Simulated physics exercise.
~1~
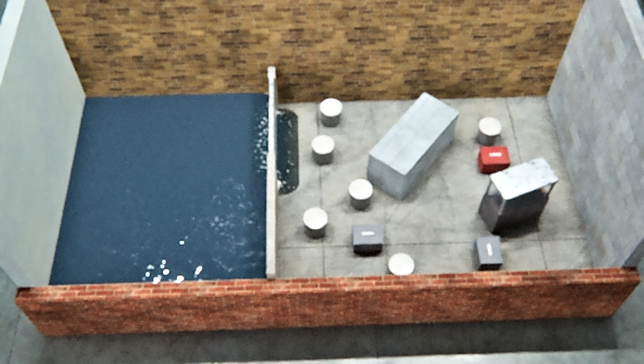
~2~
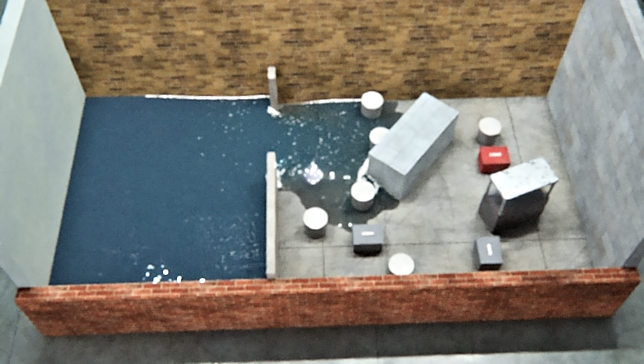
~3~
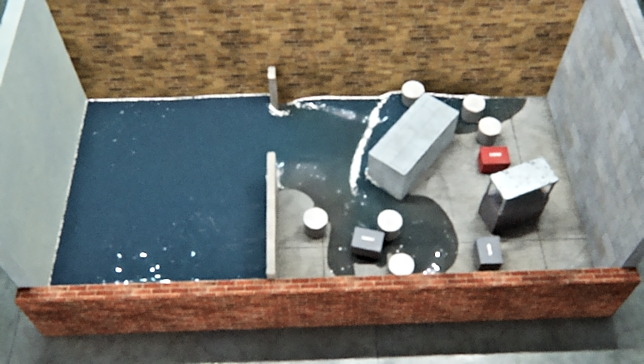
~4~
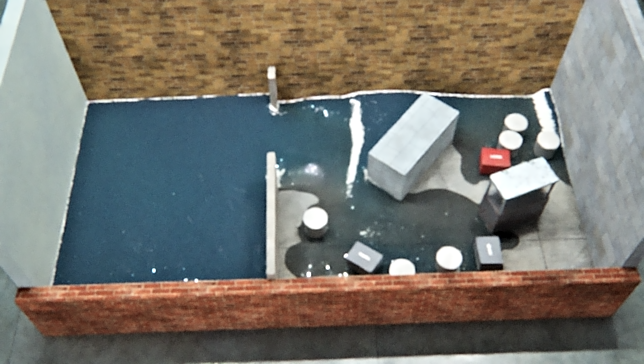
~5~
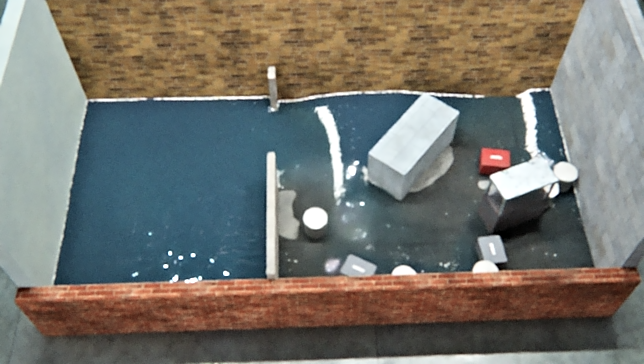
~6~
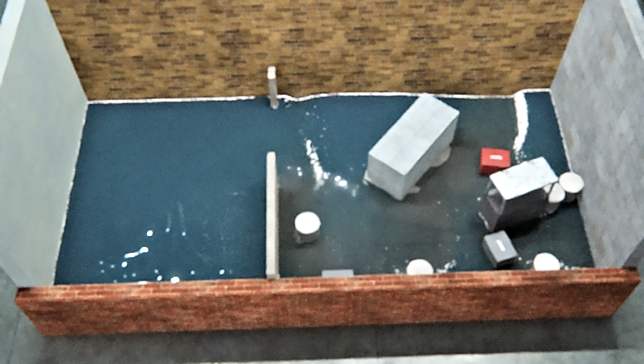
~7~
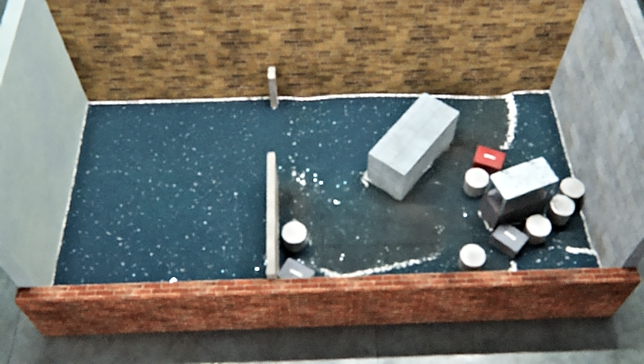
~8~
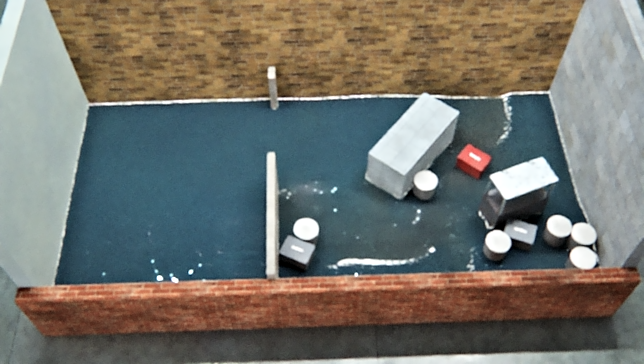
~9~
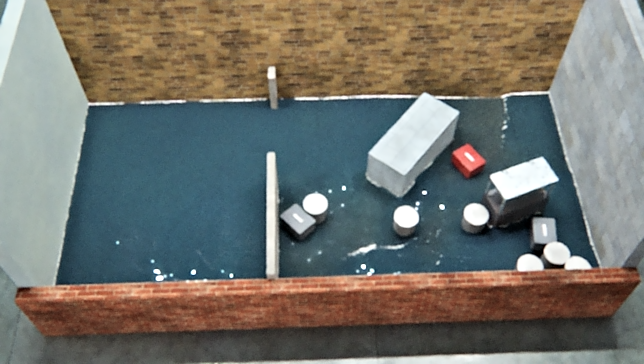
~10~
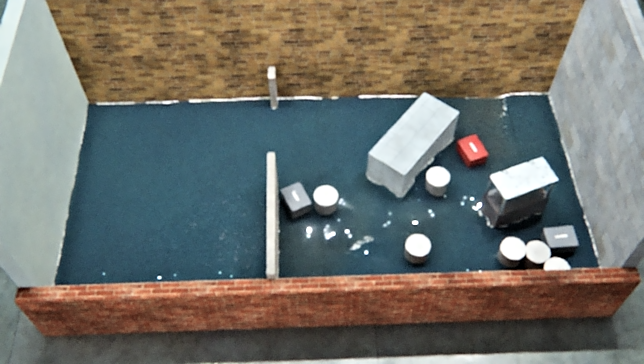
To begin with, dark water fills the left room while white pails, grey totes and a red tote sit on the dry floor of the right room, around two large grey blocks. Part of the dividing wall is gone, and water pours through the gap, pushing the nearest pails rightward. The flood curls around the long block and spreads to the far wall, carrying pails and a grey tote along. Soon water covers the floor, and several items gather near the smaller block while the red tote shifts only slightly. Finally, the surface calms, with the pails and totes afloat, some clustered at lower right.
